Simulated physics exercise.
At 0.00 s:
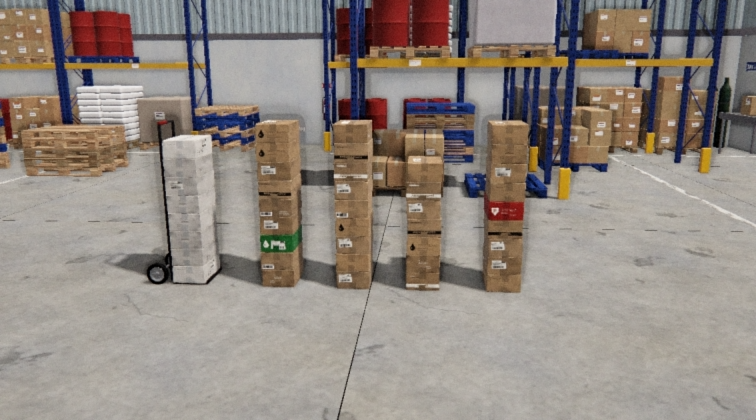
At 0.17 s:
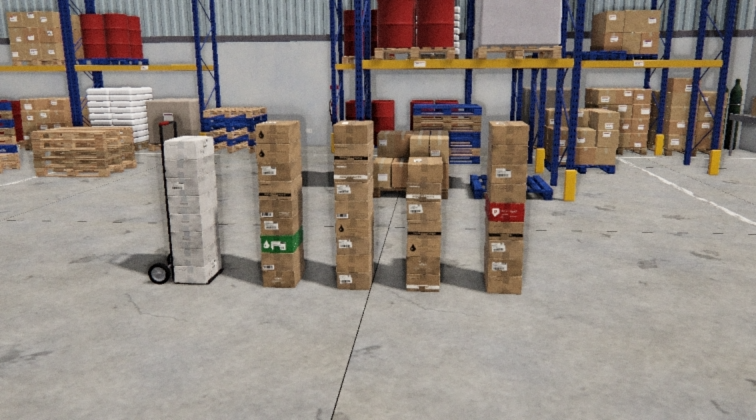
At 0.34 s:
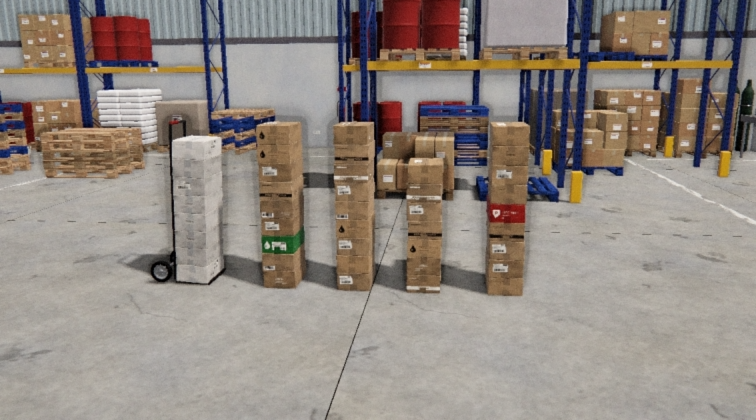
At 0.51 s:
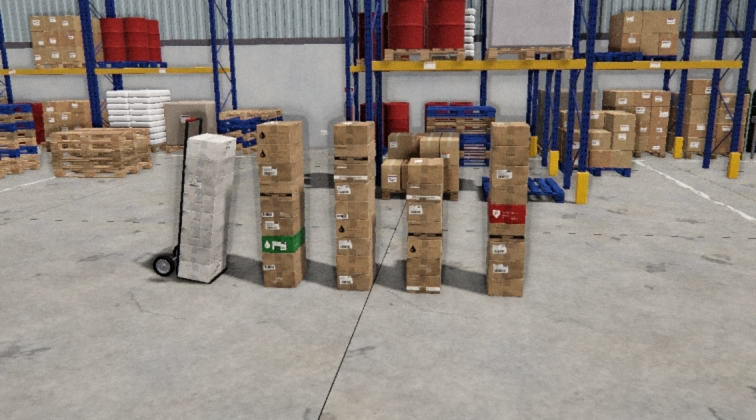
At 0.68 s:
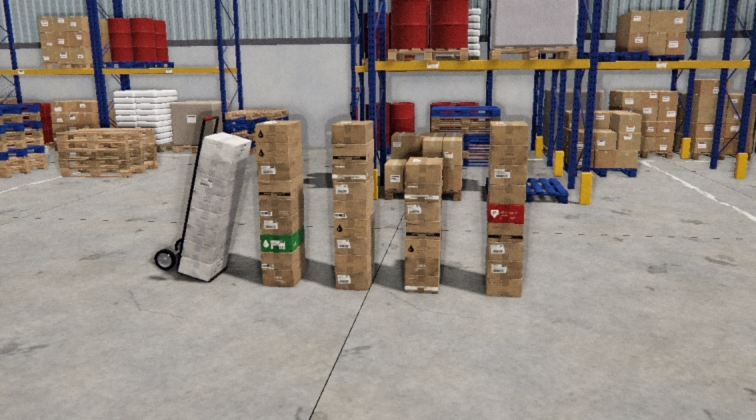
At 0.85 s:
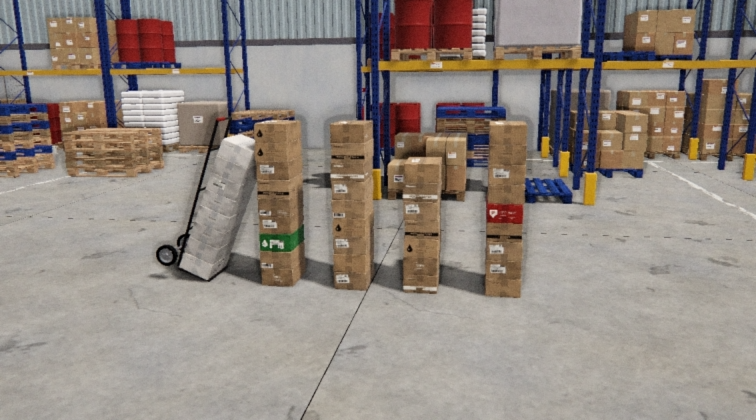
A hand truck carrying a pale stack of parcels tilting rightward toward a row of four still brown stacks in a warehouse.
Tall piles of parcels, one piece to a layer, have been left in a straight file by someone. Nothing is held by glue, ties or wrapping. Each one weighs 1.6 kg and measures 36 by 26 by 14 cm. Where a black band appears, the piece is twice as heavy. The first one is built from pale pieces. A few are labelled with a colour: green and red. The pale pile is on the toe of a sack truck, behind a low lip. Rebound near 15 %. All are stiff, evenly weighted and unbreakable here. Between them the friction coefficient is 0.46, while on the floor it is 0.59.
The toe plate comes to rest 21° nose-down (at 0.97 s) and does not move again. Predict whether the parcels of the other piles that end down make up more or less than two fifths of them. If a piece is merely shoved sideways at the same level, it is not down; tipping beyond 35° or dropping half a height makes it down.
More.
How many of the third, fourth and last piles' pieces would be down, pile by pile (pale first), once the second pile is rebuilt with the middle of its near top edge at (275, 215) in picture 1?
Then third 0, fourth 0, last 0.
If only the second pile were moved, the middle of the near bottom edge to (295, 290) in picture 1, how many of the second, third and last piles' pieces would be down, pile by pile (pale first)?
Pile tally - second: 8, third: 9, last: 9.
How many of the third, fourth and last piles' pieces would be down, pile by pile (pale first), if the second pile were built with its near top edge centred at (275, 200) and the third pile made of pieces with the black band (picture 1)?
The tally would be third 0, then fourth 0, then last 0.
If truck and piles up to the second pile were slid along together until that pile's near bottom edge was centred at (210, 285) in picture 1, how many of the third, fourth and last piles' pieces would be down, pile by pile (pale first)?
That would give third 8, fourth 7 and last 9.
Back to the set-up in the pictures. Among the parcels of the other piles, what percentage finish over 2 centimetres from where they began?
It comes to 100 percent.
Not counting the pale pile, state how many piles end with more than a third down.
I make it 4 of the piles.
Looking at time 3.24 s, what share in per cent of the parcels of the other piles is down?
95 %.
After 1.74 s, 8 of the pale pile down; none of the 34 other parcels down, 16 disturbed; green parcel leaning 22°.
After 2.46 s, 8 of the pale pile down; 13 of the 34 other parcels down; green parcel leaning 46°, 12 cm lower.
After 3.24 s, 8 of the pale pile down; 33 of the 34 other parcels down; red parcel leaning 68°, 44 cm lower; green parcel leaning 44°, 12 cm lower.
At rest (5.4 s), 8 of the pale pile down; 33 of the 34 other parcels down; red parcel upside down; green parcel leaning 44°, 12 cm lower. That is 97 per cent. As the last picture would show them, middles, red parcel near (657, 279), green parcel near (331, 254).
